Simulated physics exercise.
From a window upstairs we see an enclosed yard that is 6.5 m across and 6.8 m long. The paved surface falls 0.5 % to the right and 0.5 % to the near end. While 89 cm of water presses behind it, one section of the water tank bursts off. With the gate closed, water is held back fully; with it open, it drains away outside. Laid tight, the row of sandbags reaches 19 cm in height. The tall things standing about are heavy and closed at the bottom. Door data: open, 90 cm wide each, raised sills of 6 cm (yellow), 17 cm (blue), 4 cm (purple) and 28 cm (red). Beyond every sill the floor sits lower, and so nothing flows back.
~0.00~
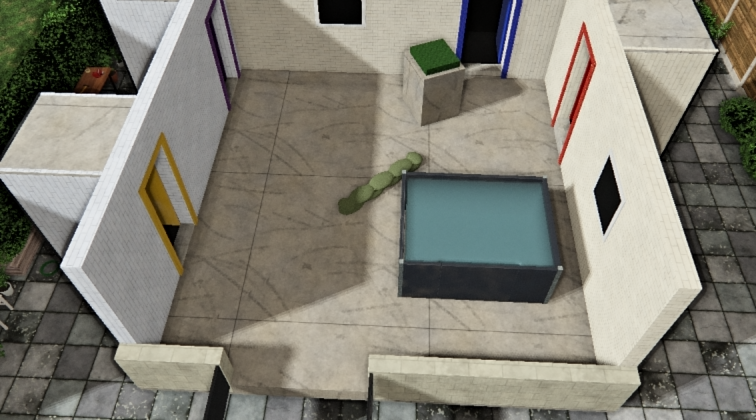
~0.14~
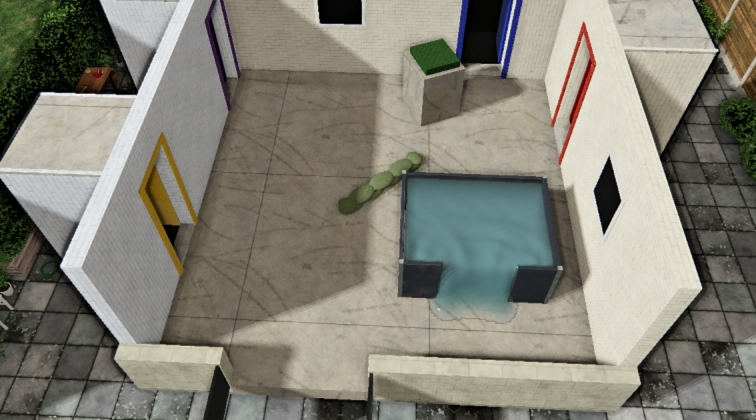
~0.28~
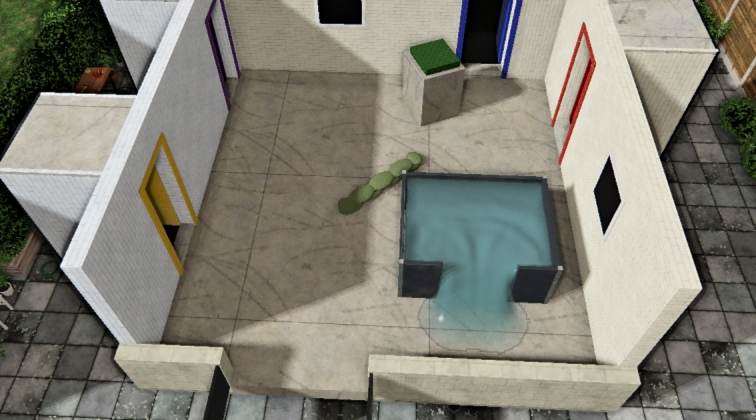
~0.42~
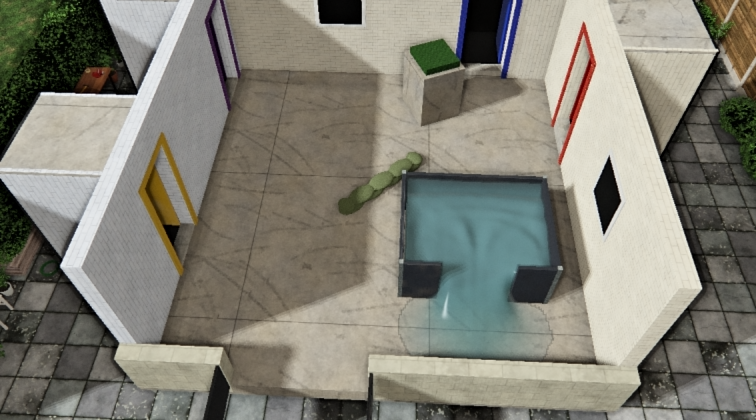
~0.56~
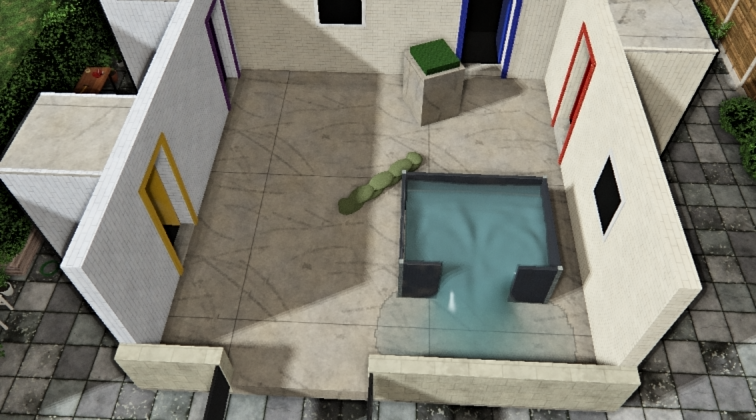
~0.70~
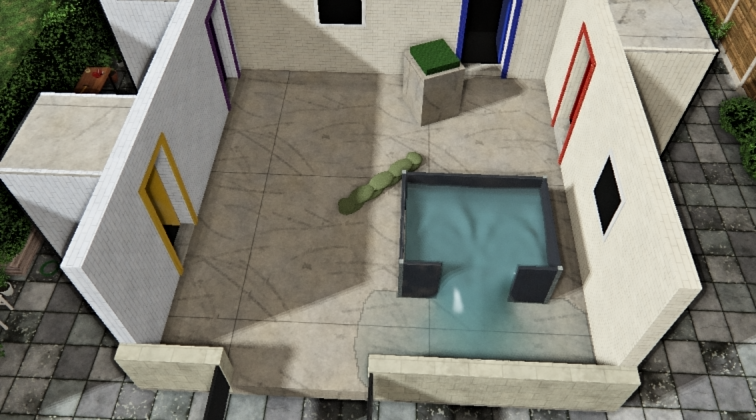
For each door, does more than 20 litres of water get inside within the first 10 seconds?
As I see it, for the yellow door I'd say above the limit; for the blue door I'd say within the limit; for the purple door I'd say above the limit; for the red door I'd say within the limit.
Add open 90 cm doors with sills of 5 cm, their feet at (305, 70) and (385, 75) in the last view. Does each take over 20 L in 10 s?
In turn: Beyond it, short of it.
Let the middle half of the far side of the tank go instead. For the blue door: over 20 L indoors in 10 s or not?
So, blue door: Out of bounds.
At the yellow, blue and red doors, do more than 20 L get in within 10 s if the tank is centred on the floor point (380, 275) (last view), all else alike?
For the yellow door, the amount is acceptable; for the blue door, the amount is acceptable; for the red door, the amount is acceptable.
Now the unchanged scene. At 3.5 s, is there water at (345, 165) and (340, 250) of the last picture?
Untouched, soaked.
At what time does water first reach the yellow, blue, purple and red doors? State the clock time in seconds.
Arrival: Yellow 2.4 s, blue 3.4 s, purple 4.5 s, red 2.4 s.
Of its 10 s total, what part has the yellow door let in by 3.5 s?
I'd put it at about 35 per cent by that point.
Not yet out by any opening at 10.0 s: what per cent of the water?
Roughly 84 per cent is still there.
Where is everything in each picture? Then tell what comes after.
The first picture shows the water tank at (476, 221) is whole and still, 89 cm deep.
In the second picture, water pours out at (474, 287) and has run 0.7 m, to (512, 313); typically 10 cm deep outside, 89 cm at the water tank's back.
In the third picture, the front is at (507, 344), 0.9 m from the gap at (474, 288); 1.0 m2 of floor is under water; 86 cm left at the back of the water tank.
In the fourth picture, the front is at a hidden place, 1.5 m from the gap at (474, 289); 2.4 m2 of floor is under water; 78 cm left at the back of the water tank.
In the fifth picture, water pours out at (474, 289) and has run 1.8 m, to a hidden place; typically 9 cm deep outside, 76 cm at the water tank's back.
In the sixth picture, the front is at a hidden place, 2.2 m from the gap at (474, 288); 4.2 m2 of floor is under water; 74 cm left at the back of the water tank.
After 1.4 s water covers 15 % of the floor and is deepest (73 cm) near (598, 387); yellow door not reached, blue door not reached, purple door not reached, red door not reached.
After 2.2 s water covers 35 % of the floor and is deepest (52 cm) near (598, 387); yellow door not reached, blue door not reached, purple door not reached, red door not reached.
After 3.5 s water covers 55 % of the floor and is deepest (35 cm) near (585, 386); yellow door 13 cm at the sill, 27 L in, blue door 13 cm at the sill, 0 L in, purple door not reached, red door 9 cm at the sill, 0 L in.
After 6.0 s water covers 80 % of the floor and is deepest (21 cm) near (585, 386); yellow door 10 cm at the sill, 65 L in, blue door 17 cm at the sill, 6 L in, purple door 3 cm at the sill, 0 L in, red door 6 cm at the sill, 0 L in.
After 10.0 s water covers 95 % of the floor and is deepest (13 cm) near (415, 126); yellow door 6 cm at the sill, 78 L in, blue door 9 cm at the sill, 6 L in, purple door 8 cm at the sill, 52 L in, red door 8 cm at the sill, 0 L in.
